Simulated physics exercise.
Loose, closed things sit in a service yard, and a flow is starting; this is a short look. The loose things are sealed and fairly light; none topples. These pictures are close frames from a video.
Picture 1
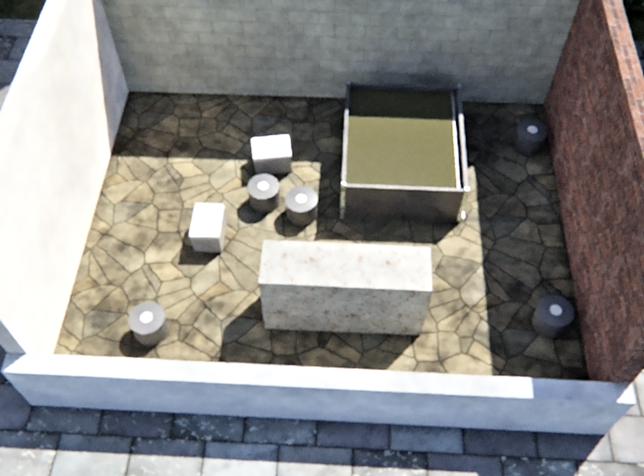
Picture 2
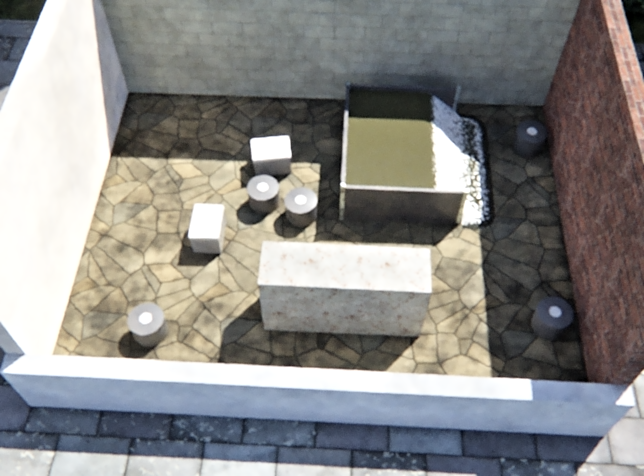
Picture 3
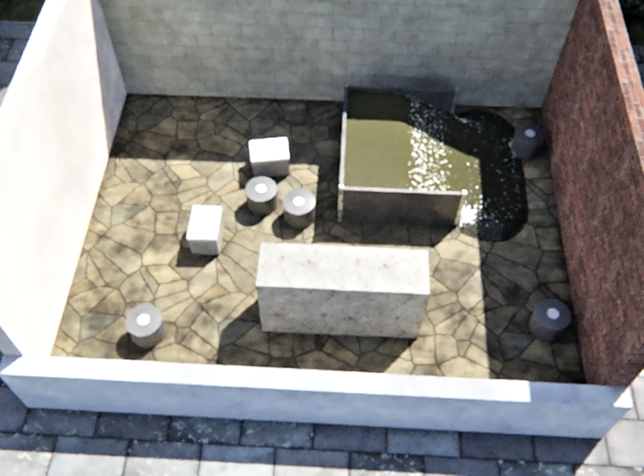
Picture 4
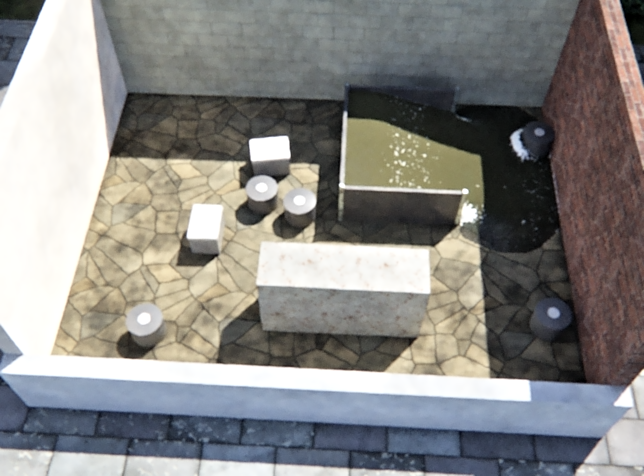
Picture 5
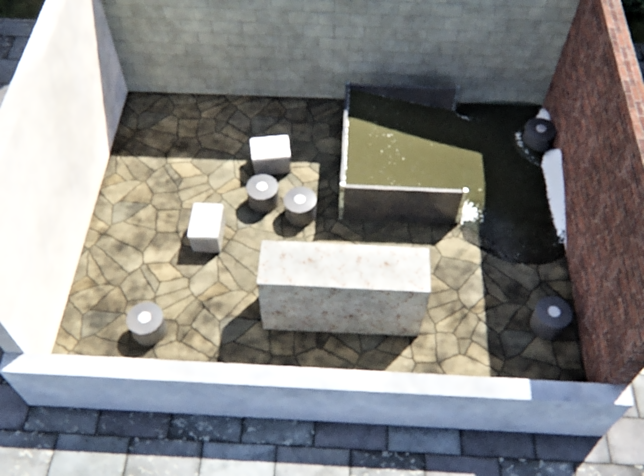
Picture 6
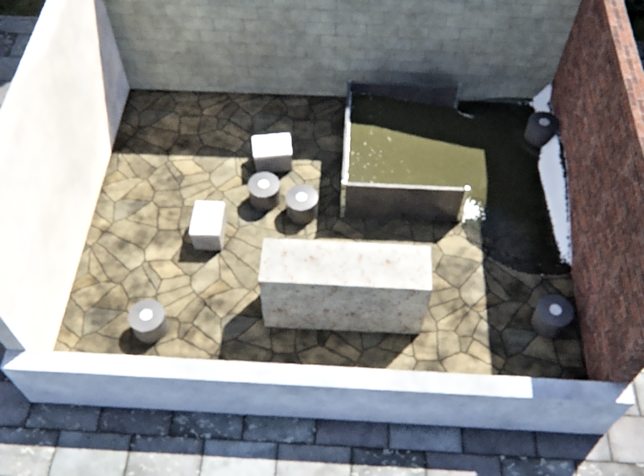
In a walled, stone-paved yard seen from above, grey tubs and white blocks stand around a tank of murky liquid. The liquid pours out over the tank's right side, spreads darkly across the paving and reaches the brick wall, foaming around the upper-right tub, which shifts slightly while the others stay put.
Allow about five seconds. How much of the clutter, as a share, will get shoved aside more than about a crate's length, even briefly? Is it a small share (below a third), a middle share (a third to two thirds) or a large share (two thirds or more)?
A middle share, a third to two thirds.
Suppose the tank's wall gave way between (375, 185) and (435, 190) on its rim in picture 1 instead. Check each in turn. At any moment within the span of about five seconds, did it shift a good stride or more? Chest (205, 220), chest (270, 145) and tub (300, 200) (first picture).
Each in turn, ends up that far off, never travels that far, never travels that far.
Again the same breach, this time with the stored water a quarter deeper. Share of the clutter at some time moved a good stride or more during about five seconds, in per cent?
I'd put it near 40 out of a hundred.
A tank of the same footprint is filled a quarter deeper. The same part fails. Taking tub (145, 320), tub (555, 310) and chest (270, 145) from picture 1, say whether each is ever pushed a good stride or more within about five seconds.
First one reached the mark, second one reached the mark, third one stopped before it.
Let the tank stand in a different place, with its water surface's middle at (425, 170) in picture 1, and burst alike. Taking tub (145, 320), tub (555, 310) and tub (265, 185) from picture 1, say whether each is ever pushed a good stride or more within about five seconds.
Well, the first one got driven a long way, the second got driven a long way, and the third didn't get far.
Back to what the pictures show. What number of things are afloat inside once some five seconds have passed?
2.
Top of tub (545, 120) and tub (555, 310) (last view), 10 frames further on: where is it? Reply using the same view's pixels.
First object around (476, 83); second object around (507, 366).
A moment on, 0 of 7 are well off their spots; 1 afloat.
Next, 2 of 7 are well off their spots; 2 afloat.
Later, 2 of 7 are well off their spots; 2 afloat.
In the end, 3 of 7 are well off their spots, and 3 have been at some point; 2 afloat.
